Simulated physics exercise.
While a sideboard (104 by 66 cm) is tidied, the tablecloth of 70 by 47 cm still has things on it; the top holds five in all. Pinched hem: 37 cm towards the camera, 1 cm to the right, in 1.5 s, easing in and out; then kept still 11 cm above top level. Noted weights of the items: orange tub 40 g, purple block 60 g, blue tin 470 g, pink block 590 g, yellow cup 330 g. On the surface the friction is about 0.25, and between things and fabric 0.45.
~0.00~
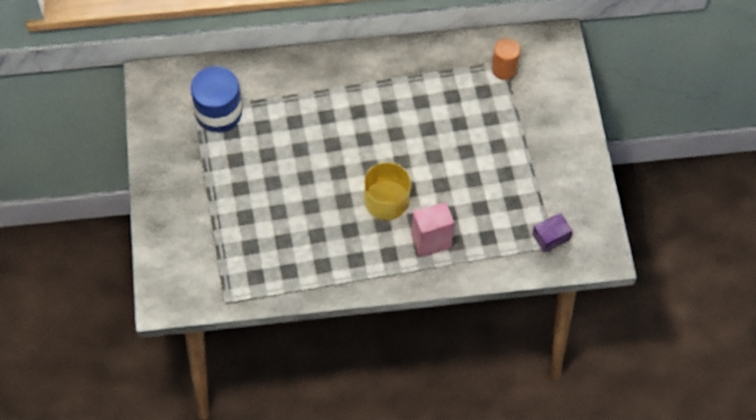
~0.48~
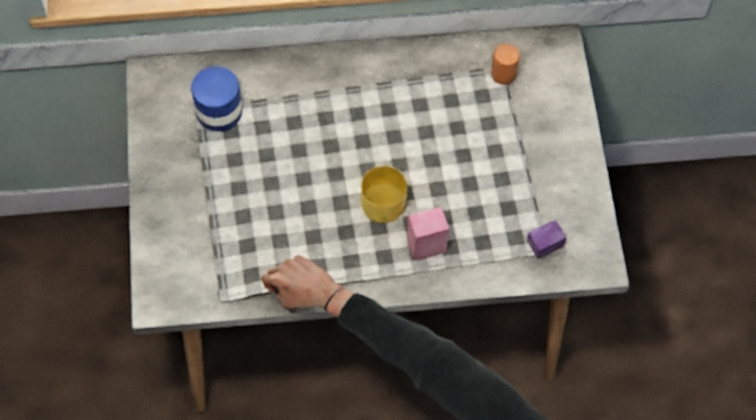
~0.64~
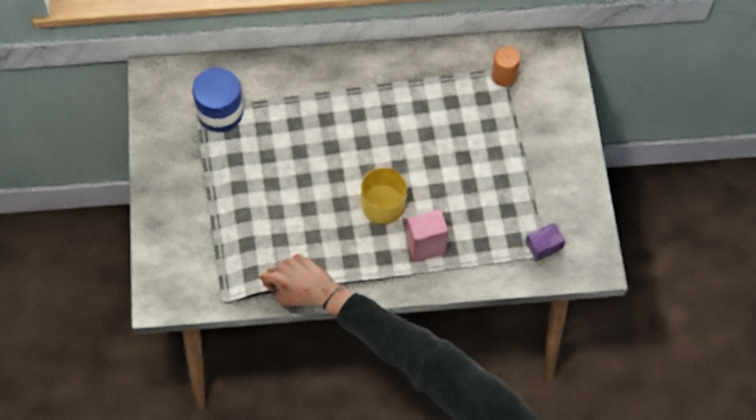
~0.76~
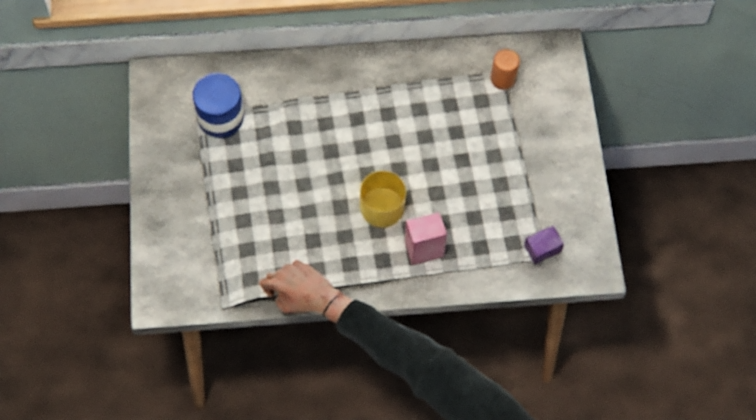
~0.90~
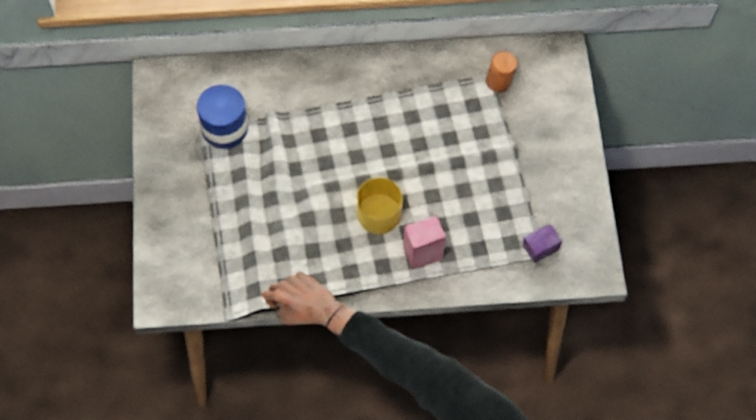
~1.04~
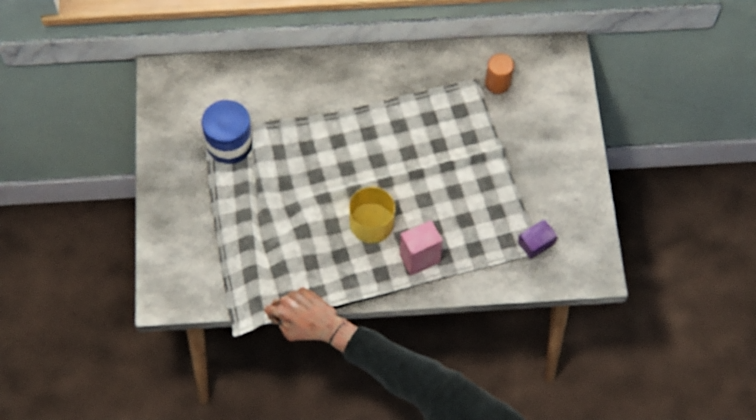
A hand reached in, pinched the front hem of a checkered tablecloth and eased it slightly toward the near edge, wrinkling its left side as the blue tin, yellow cup and pink block shifted along.
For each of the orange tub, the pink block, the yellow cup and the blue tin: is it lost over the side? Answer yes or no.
Answers: Orange tub - no; pink block - yes; yellow cup - yes; blue tin - no.
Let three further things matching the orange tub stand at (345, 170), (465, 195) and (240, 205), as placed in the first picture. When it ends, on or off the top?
Log, listed order - lost / lost / lost.
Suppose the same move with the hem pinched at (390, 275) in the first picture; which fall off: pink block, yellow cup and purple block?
Pink block is lost, yellow cup is lost, purple block is lost.
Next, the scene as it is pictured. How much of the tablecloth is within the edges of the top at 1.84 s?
About 40 per cent.
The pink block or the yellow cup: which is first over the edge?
That's the pink one.
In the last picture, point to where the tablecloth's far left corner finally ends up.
In the final picture it's somewhere around (192, 290).
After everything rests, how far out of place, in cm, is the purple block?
I'd say the purple block sits some 15 cm out of place.
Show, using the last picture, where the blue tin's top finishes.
Roughly (204, 283).
By 1.3 s, 90 % of the tablecloth is still over the top; blue tin 18 cm off its start, yellow cup 13 cm off its start, pink block 8 cm off its start.
By 1.6 s, 75 % of the tablecloth is still over the top; blue tin 30 cm off its start, yellow cup 24 cm off its start, pink block 16 cm off its start.
By 1.8 s, 40 % of the tablecloth is still over the top; blue tin 40 cm off its start at (206, 259), yellow cup 36 cm off its start at (330, 358), pink block over the edge.
By 2.1 s, 5 % of the tablecloth is still over the top; yellow cup over the edge, pink block over the edge, blue tin 45 cm off its start.
By 3.7 s, 5 % of the tablecloth is still over the top; yellow cup over the edge, pink block over the edge, blue tin 46 cm off its start at (204, 283), orange tub 3 cm off its start at (501, 64).
